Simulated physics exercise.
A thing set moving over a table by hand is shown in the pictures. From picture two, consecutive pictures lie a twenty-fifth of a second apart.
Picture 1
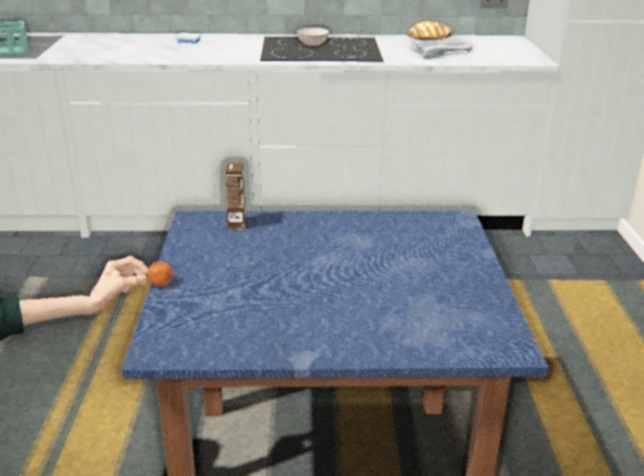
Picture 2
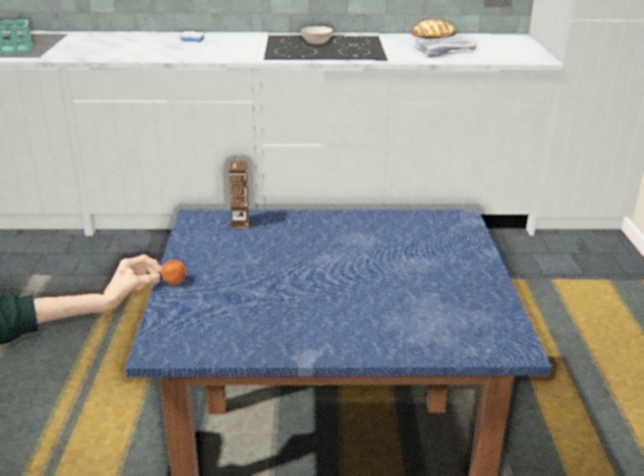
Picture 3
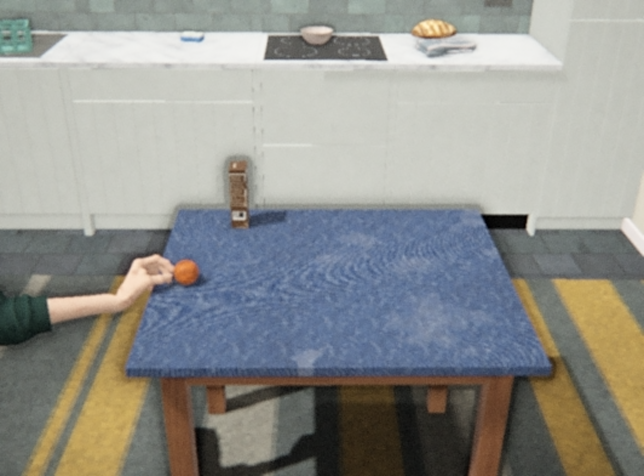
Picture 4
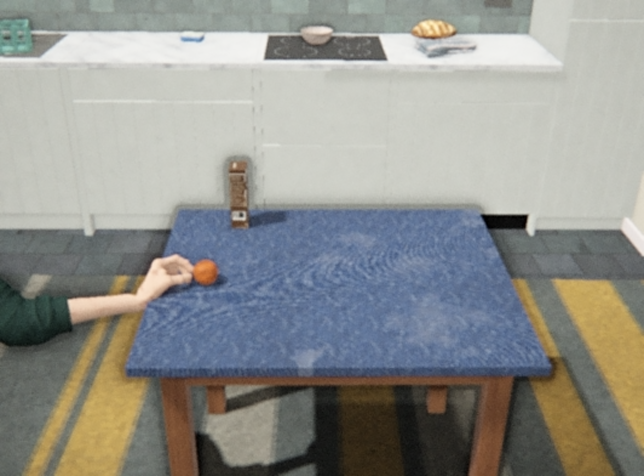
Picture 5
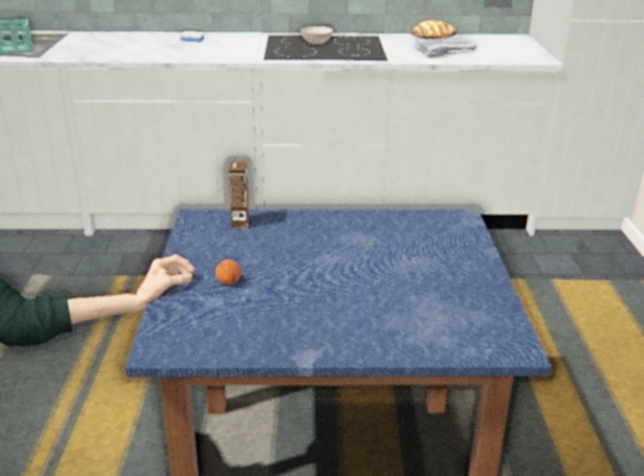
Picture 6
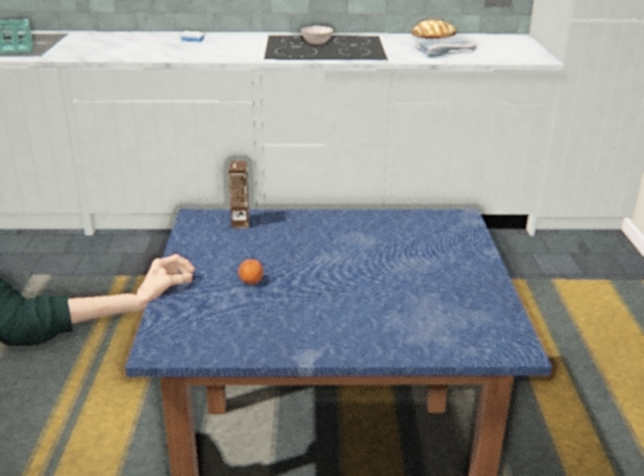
The video shows a hand pushing an orange ball from the left edge of a blue-topped table in a kitchen, then releasing it, and the ball moves right across the surface while the hand stays behind.
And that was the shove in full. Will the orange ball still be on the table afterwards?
No.
Then, 0.20 s past the last view, orange ball displaced well along near (356, 272).
Then, 0.60 s past the last view, orange ball now off the table.
Then, 0.90 s past the last view, things are still on the move.
Finally, off the table, orange ball.
